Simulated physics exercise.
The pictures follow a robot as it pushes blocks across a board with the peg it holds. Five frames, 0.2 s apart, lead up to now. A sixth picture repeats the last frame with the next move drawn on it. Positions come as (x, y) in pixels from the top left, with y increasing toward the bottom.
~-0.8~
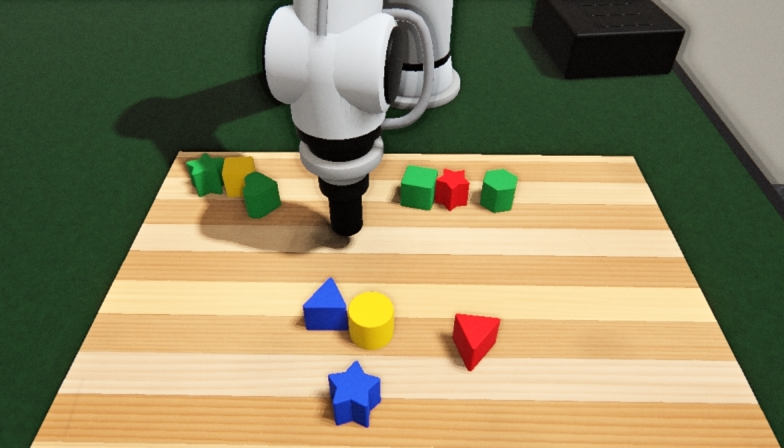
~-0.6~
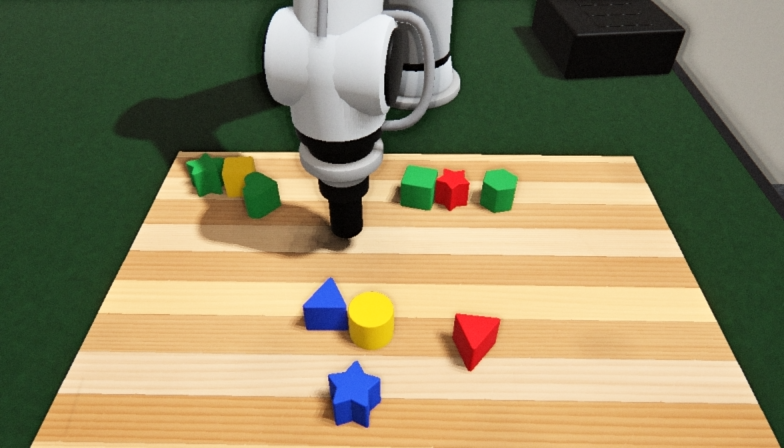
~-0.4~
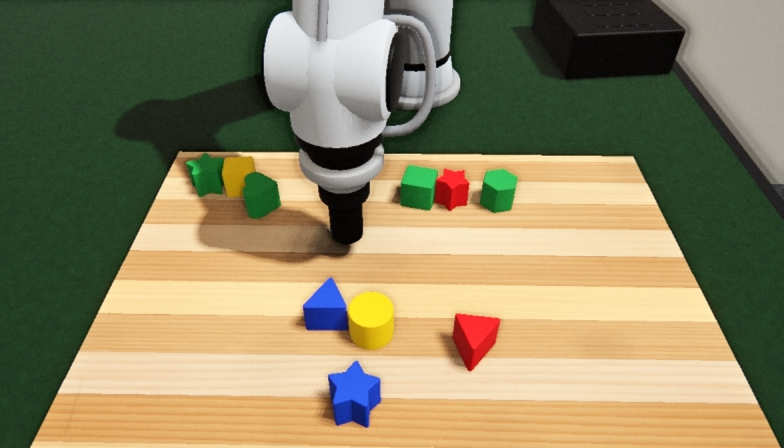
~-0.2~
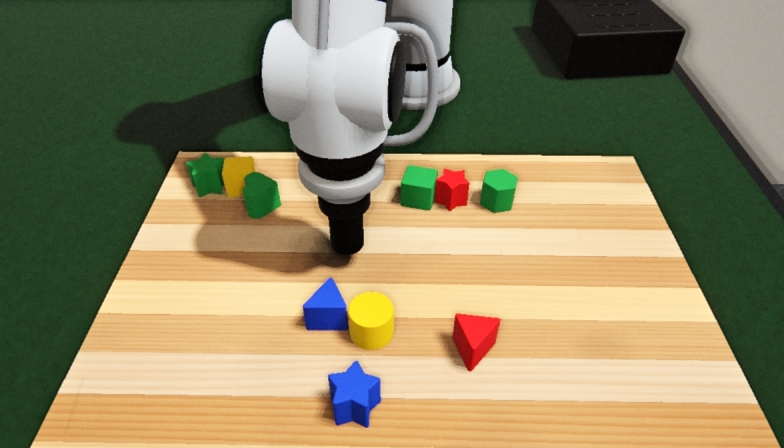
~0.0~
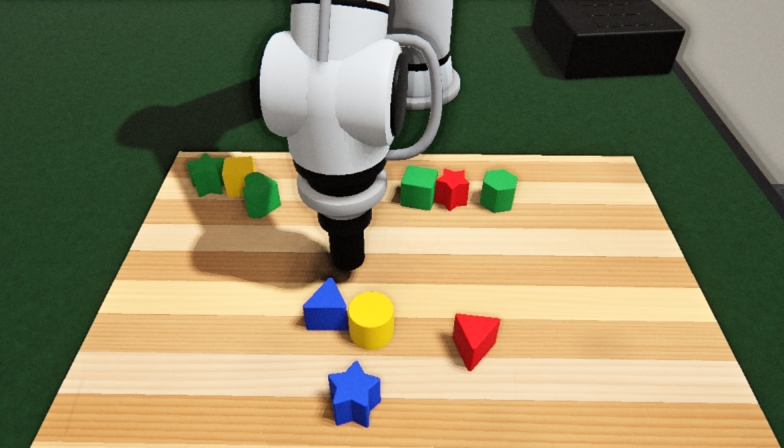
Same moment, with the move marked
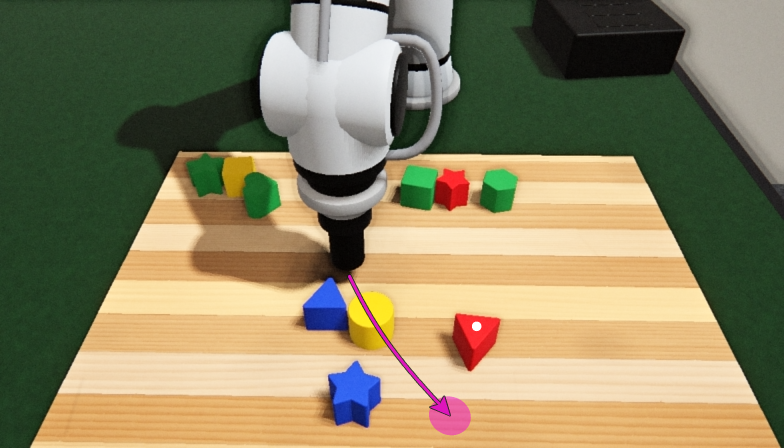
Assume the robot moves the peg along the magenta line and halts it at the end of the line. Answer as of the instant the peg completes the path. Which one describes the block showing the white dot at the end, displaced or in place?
Answer: Unmoved.
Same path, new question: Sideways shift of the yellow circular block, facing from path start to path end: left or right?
The answer is right: Facing from the path's start to its end, that's where the yellow circular block shifts.
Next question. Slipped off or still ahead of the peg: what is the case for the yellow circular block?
Slid away.
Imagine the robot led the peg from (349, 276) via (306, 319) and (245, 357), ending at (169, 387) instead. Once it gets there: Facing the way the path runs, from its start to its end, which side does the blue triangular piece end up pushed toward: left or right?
So, looking from the first point of the path to the last, the blue triangular piece moves leftwards.
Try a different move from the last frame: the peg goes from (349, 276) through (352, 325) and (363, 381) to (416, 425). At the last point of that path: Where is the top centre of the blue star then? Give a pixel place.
About (360, 417).
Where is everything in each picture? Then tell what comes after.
In the first picture, peg tip at (347, 227); block tops, blue triangular piece at (326, 296); blue star at (353, 384); yellow circular block at (371, 308); red triangular piece at (477, 326).
In the second picture, peg at (347, 229); blocks unchanged.
In the third picture, peg at (347, 235); blocks unchanged.
In the fourth picture, peg at (348, 245); blocks unchanged.
In the fifth picture, peg at (348, 260); blue triangular piece at (326, 296); blue star at (353, 384); yellow circular block at (371, 308); red triangular piece at (477, 326).
Path on the board, from (349, 276) by way of (372, 319) and (405, 365) to (450, 415); the dot is on the red triangular piece.
The first path, step by step. One third of the way, peg at (372, 303); yellow circular block at (379, 329).
Two thirds of the way, peg at (406, 350); blue star at (351, 391), turned 35° clockwise; yellow circular block at (397, 381).
At the end, peg at (452, 400); blue triangular piece in place; blue star at (351, 393), turned 45° clockwise; yellow circular block at (405, 408); red triangular piece in place.
